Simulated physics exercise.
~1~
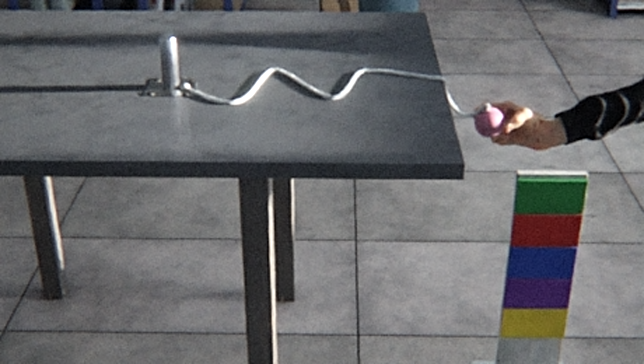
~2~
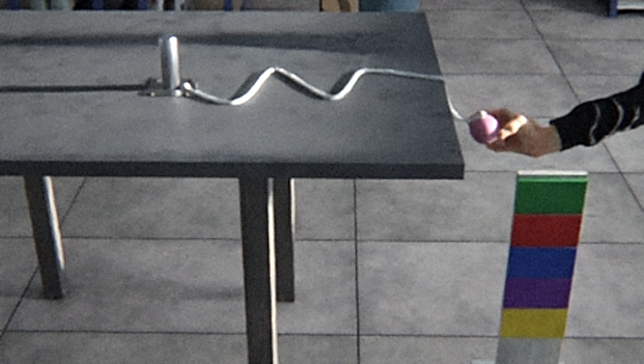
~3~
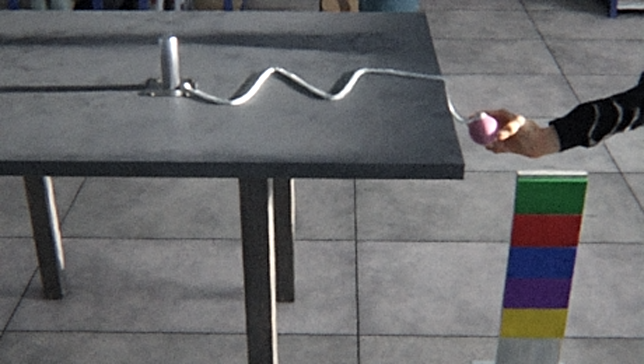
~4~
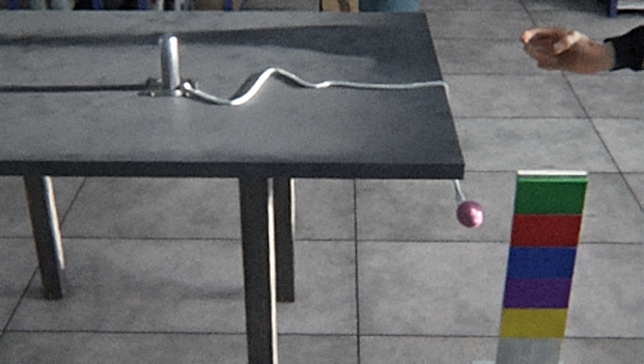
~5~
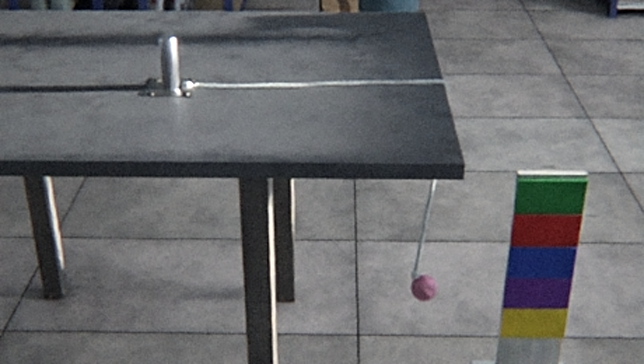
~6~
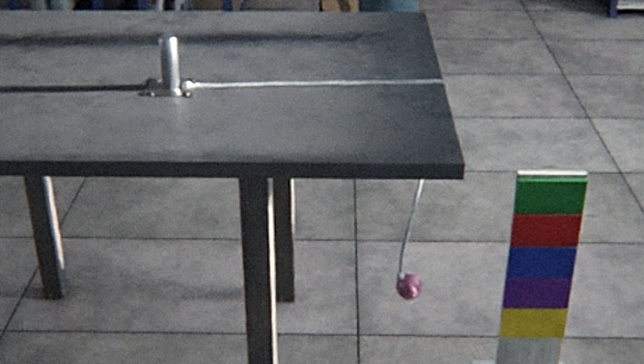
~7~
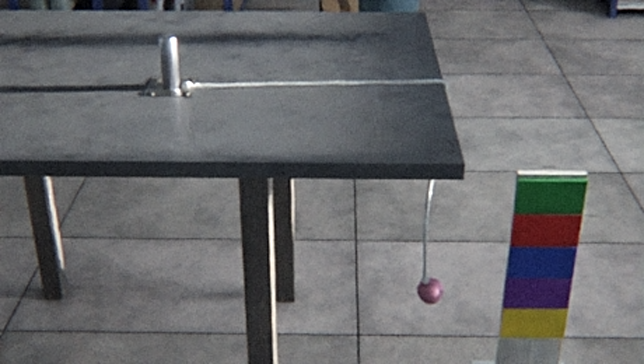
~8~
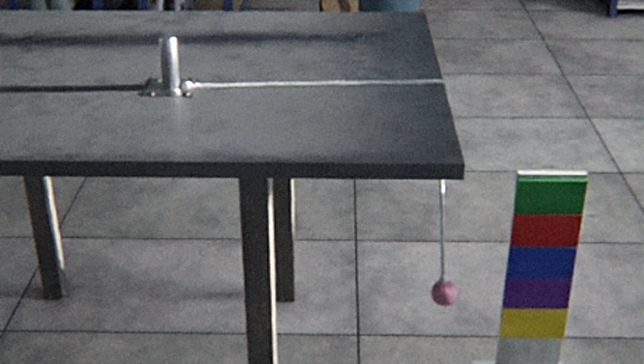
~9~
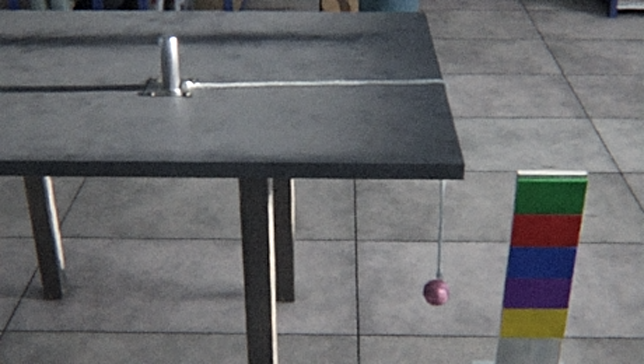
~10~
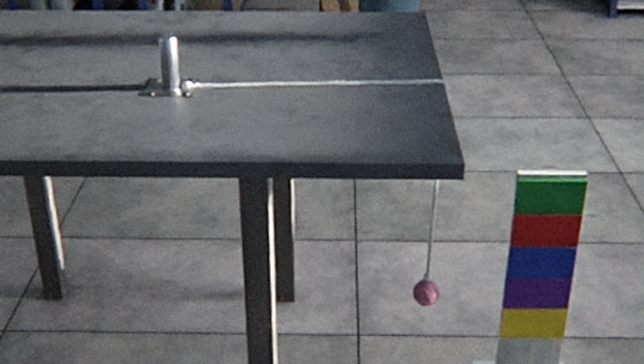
A pink ball on a slack cord dropped past the table's edge when a hand let go and drew back, pulling the cord straight across the tabletop, then swung gently left and right, ending level with the striped board's purple band.
